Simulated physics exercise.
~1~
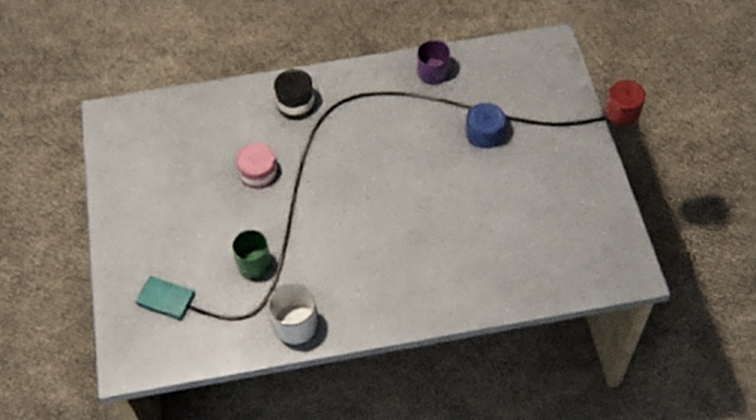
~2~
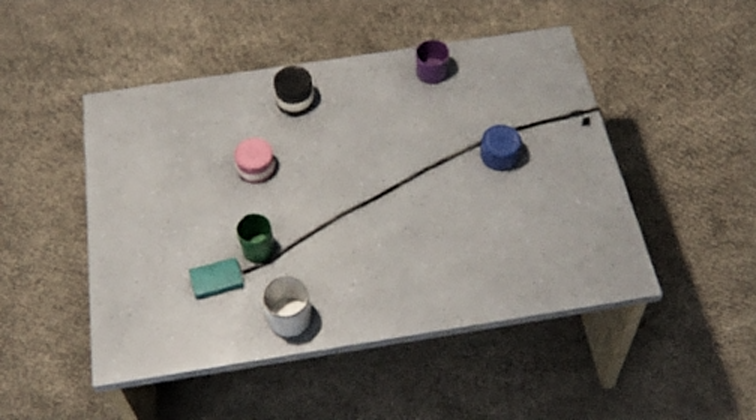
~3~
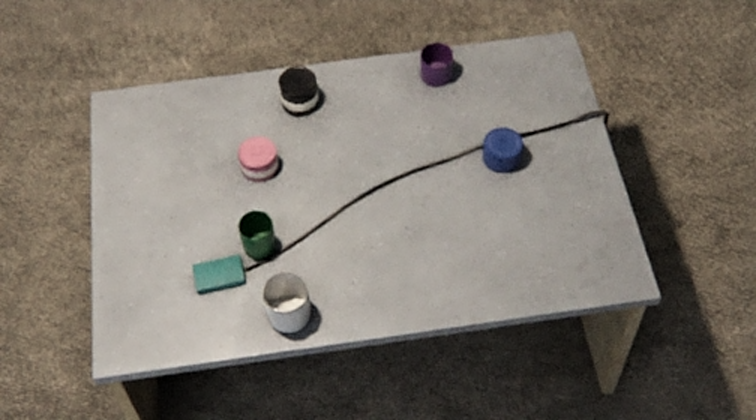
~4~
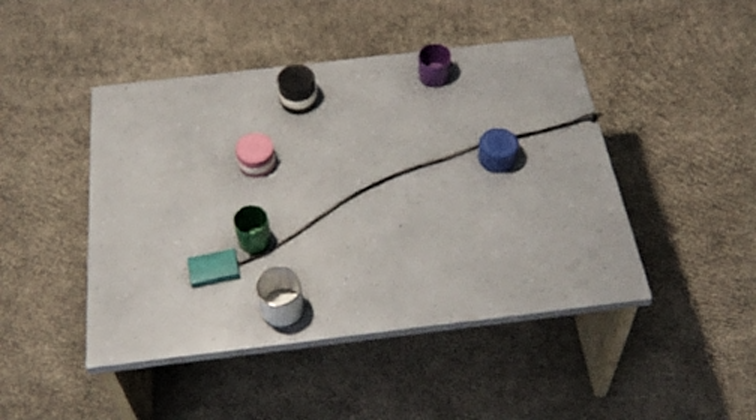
A grey table held cups, tins and a teal phone tied by a thin cable to a red speaker, which dropped off the right edge, pulling the cable straighter, dragging the phone rightward and nudging the blue tub before everything on top settled.
